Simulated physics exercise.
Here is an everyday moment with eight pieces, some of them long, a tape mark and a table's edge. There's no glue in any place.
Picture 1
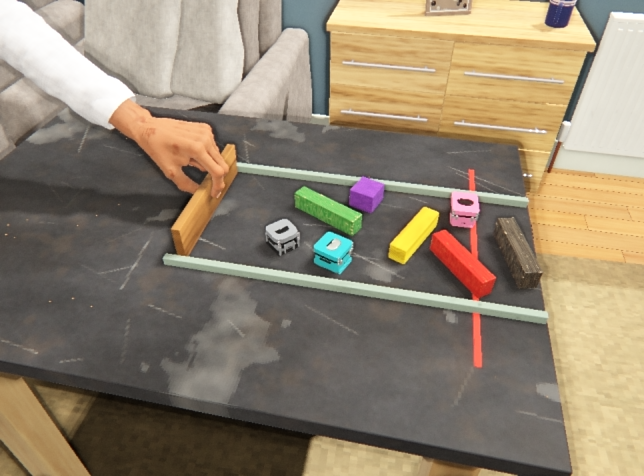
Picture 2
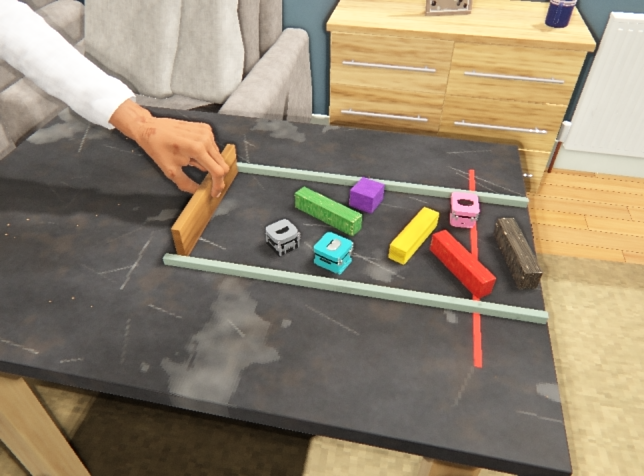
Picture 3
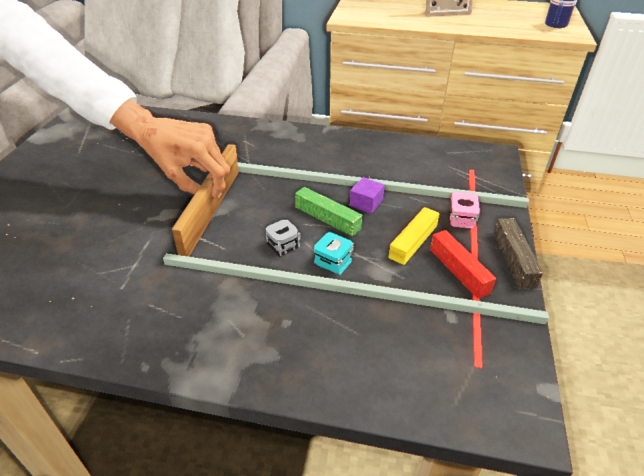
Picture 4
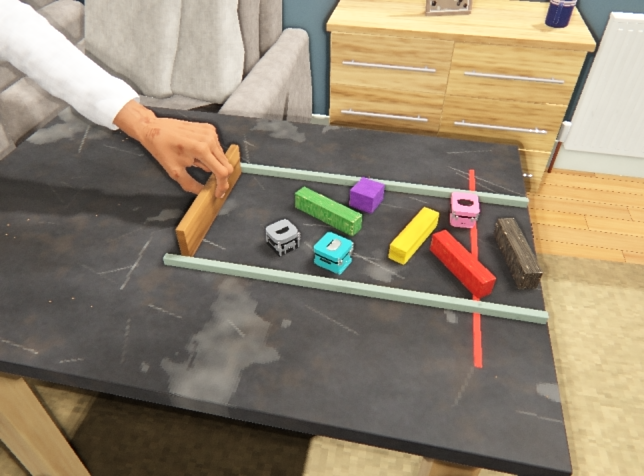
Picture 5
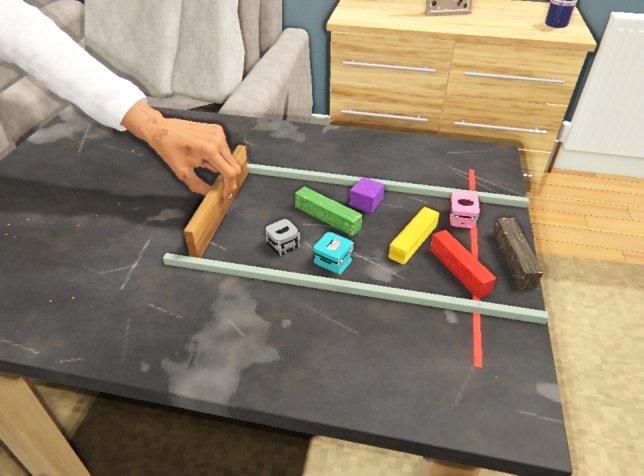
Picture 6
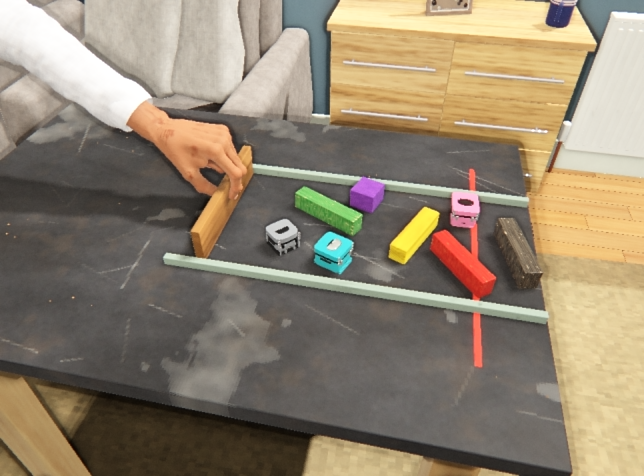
At the start, a hand holds a wooden board upright at the left end of two pale rails on a dark table, with colourful blocks and small cases lying still between them and a red tape line to the right. The hand then slides the board slightly right, touching none of the pieces.
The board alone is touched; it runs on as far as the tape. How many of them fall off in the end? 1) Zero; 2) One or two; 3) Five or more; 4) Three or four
One or two (2).
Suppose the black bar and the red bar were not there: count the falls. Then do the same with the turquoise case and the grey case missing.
First 0, then 0.
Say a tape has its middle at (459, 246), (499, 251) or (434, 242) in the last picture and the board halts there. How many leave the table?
So, one try after another, the floor gets 1, then 4, then 0.
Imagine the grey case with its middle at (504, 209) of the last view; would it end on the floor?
Lab note: Started there, it ends up below.
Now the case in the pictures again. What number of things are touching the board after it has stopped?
Counting them up gives 4.
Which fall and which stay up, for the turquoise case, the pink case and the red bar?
Once everything settles, the turquoise case is still on top, the pink case is still on top and the red bar drops away.
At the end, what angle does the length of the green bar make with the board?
Somewhere near 20 degrees, I'd say.
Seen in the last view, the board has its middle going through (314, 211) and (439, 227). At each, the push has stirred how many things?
The number moved is 3 and then 8.
Early on, none off yet; black bar at rest near (517, 251); pink case at rest near (464, 210); red bar at rest near (461, 263).
A while later, none off yet; black bar at rest near (517, 251); pink case at rest near (464, 210); red bar travelled a little near (474, 264).
Finally, the number that fall off is one or two; lost, red bar and black bar.
